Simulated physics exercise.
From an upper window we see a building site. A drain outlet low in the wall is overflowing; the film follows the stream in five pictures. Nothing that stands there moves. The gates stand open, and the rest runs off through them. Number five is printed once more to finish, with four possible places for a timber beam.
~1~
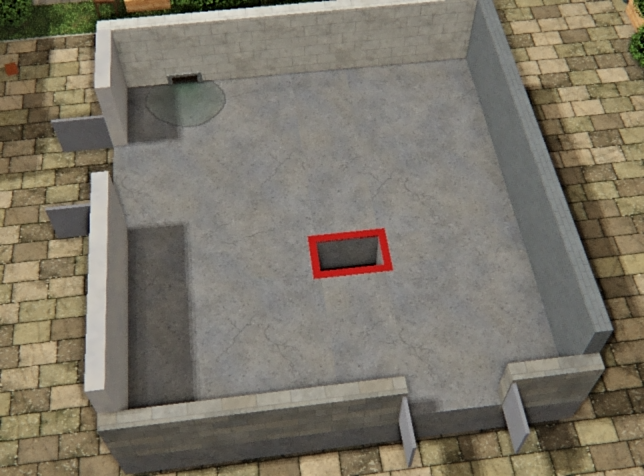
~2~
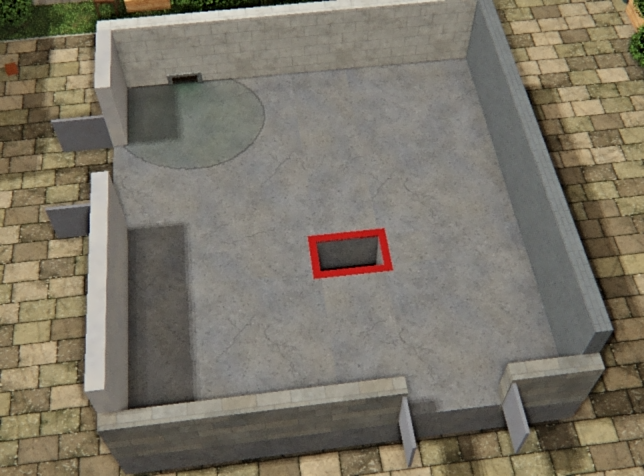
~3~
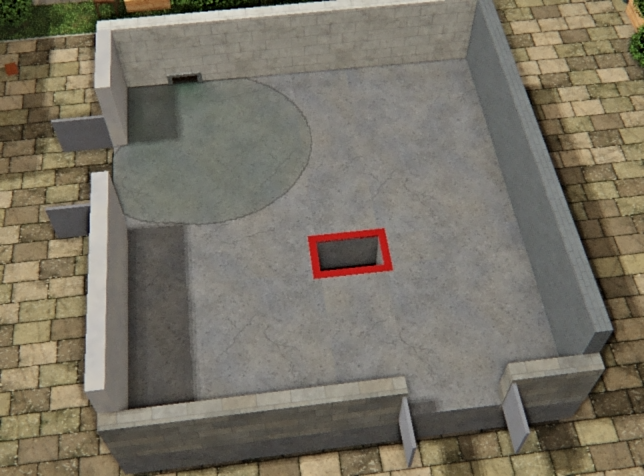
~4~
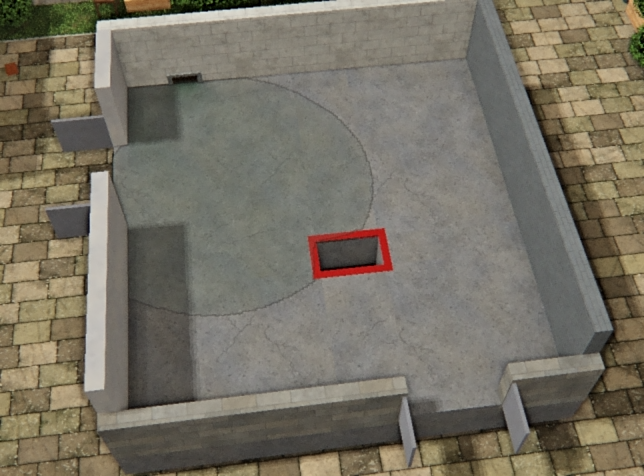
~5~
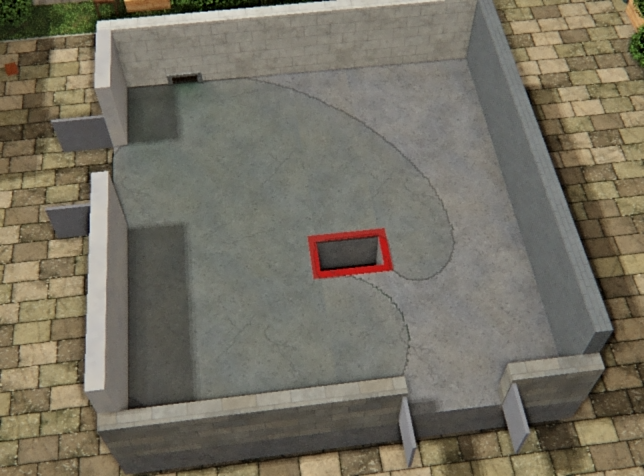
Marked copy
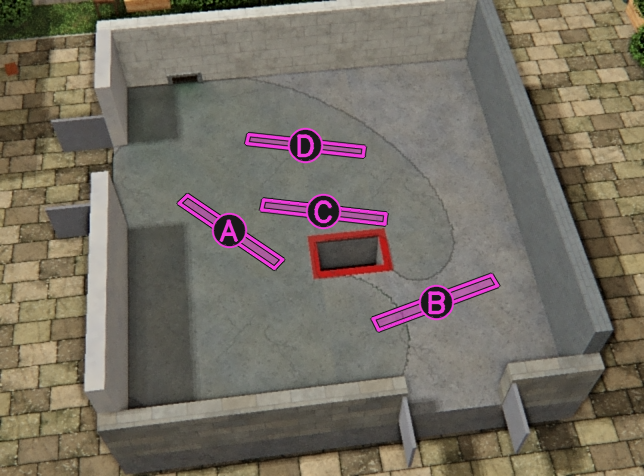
Water spreads across the walled concrete floor from the upper left and surrounds the red-framed drain.
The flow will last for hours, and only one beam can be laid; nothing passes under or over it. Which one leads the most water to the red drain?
Use spot A.
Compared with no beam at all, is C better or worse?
Spot C is worse.
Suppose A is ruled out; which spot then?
B it is.
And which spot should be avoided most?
Here it is spot C.
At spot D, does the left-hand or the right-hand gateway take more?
The right gate.
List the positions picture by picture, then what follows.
Outfall at (185, 78); red drain at (350, 253); open gate at (449, 395); open gate at (128, 184); water covers 3 % of the ground and shows as far out as (208, 116); red drain still dry.
Water covers 10 % of the ground and shows as far out as (246, 147); red drain still dry.
Water covers 21 % of the ground and shows as far out as (241, 211); red drain still dry.
Water covers 38 % of the ground and shows as far out as (273, 296); red drain still dry.
59 % of the ground is wet; red drain taking water.
On the marked copy, A from (183, 199) to (278, 263); B from (375, 324) to (494, 280); C from (262, 204) to (385, 218); D from (247, 138) to (363, 151).
With A, about 40 % of the stream runs into the red drain, about 59 % out by the gates.
With B, about 24 % of the stream runs into the red drain, about 75 % out by the gates.
With C, about 5 % of the stream runs into the red drain, about 94 % out by the gates.
With D, about 16 % of the stream runs into the red drain, about 83 % out by the gates.
